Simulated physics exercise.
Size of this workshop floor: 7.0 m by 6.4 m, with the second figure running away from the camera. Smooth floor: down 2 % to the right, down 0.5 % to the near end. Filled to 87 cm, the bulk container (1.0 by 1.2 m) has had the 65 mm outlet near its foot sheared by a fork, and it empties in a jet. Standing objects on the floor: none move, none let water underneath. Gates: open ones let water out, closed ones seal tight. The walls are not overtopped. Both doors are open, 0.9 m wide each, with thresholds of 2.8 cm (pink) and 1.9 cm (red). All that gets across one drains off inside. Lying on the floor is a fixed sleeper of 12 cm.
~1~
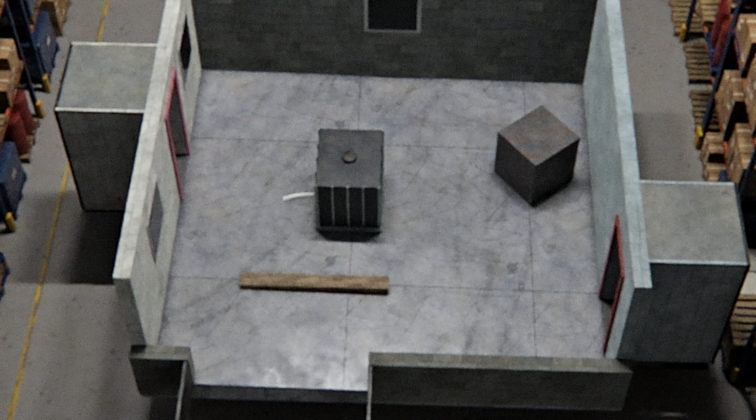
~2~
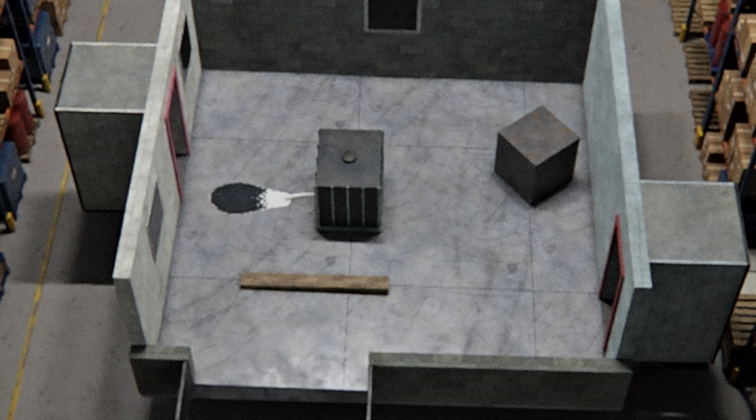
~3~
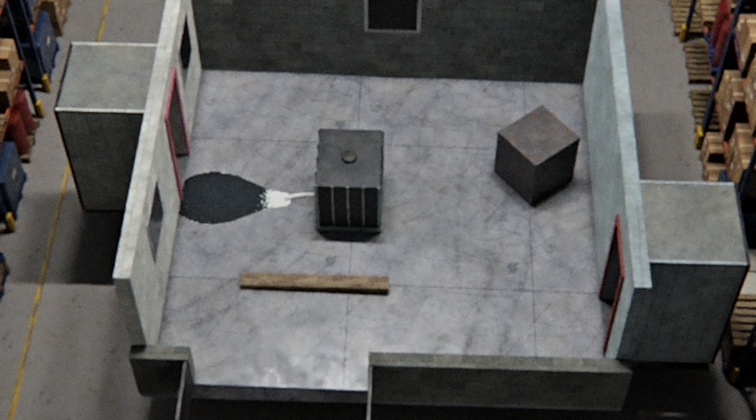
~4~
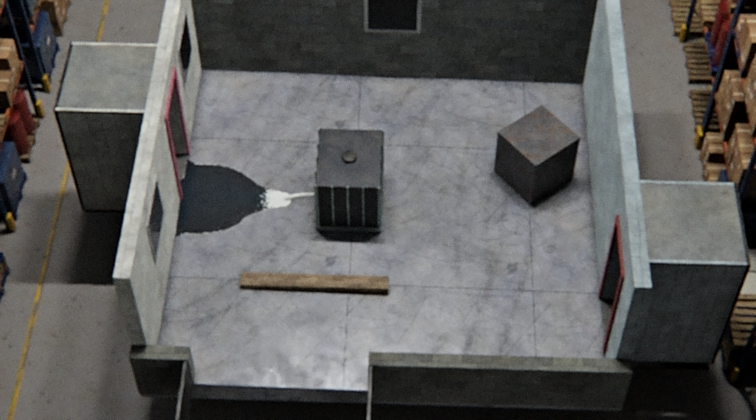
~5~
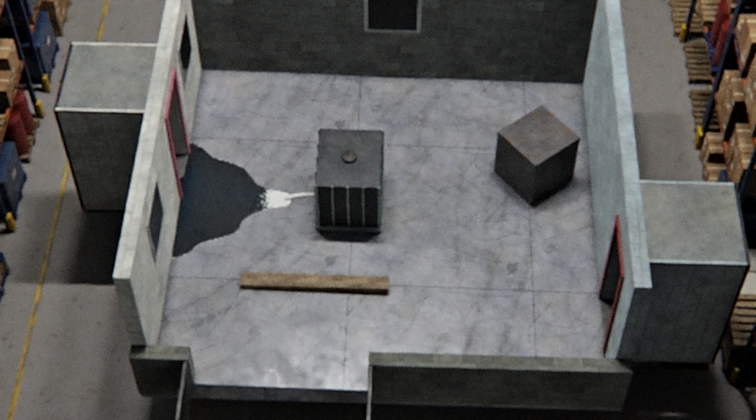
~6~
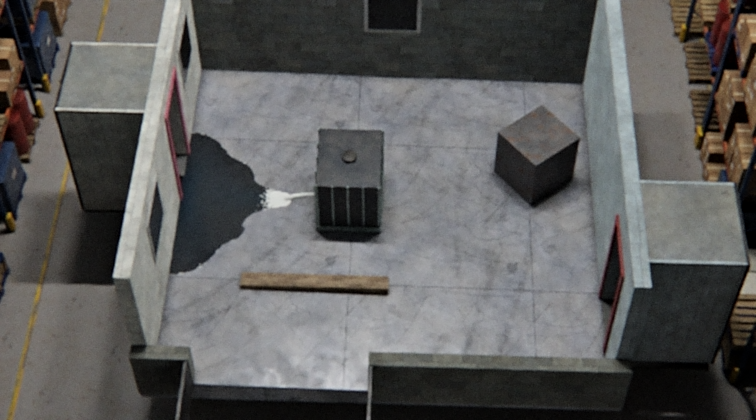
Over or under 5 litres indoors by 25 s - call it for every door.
Pink door: Under; red door: Under.
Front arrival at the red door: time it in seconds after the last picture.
Red: 20.0 s.
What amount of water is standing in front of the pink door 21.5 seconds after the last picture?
2.0 cm.
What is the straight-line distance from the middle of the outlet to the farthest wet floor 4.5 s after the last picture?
Call it close to 3.2 m.
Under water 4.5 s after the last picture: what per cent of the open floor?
The flood covers close to 15 per cent of the floor.
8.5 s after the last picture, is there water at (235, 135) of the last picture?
It is under water.
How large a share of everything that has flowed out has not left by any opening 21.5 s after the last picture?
Some 92 per cent remains.
Then, 1.5 s after the last picture water covers 10 % of the floor and is deepest (4 cm) near (193, 196); pink door 2.6 cm at the sill, 1 L in, red door not reached.
Then, 4.5 s after the last picture water covers 15 % of the floor and is deepest (4 cm) near (193, 196); pink door 2.5 cm at the sill, 1 L in, red door not reached.
Then, 8.5 s after the last picture water covers 25 % of the floor and is deepest (4 cm) near (193, 196); pink door 2.4 cm at the sill, 2 L in, red door not reached.
Then, 12.5 s after the last picture water covers 35 % of the floor and is deepest (4 cm) near (193, 196); pink door 2.3 cm at the sill, 2 L in, red door not reached.
Then, 21.5 s after the last picture water covers 50 % of the floor and is deepest (3 cm) near (193, 196); pink door 2 cm at the sill, 2 L in, red door 1.2 cm at the sill, 0 L in.
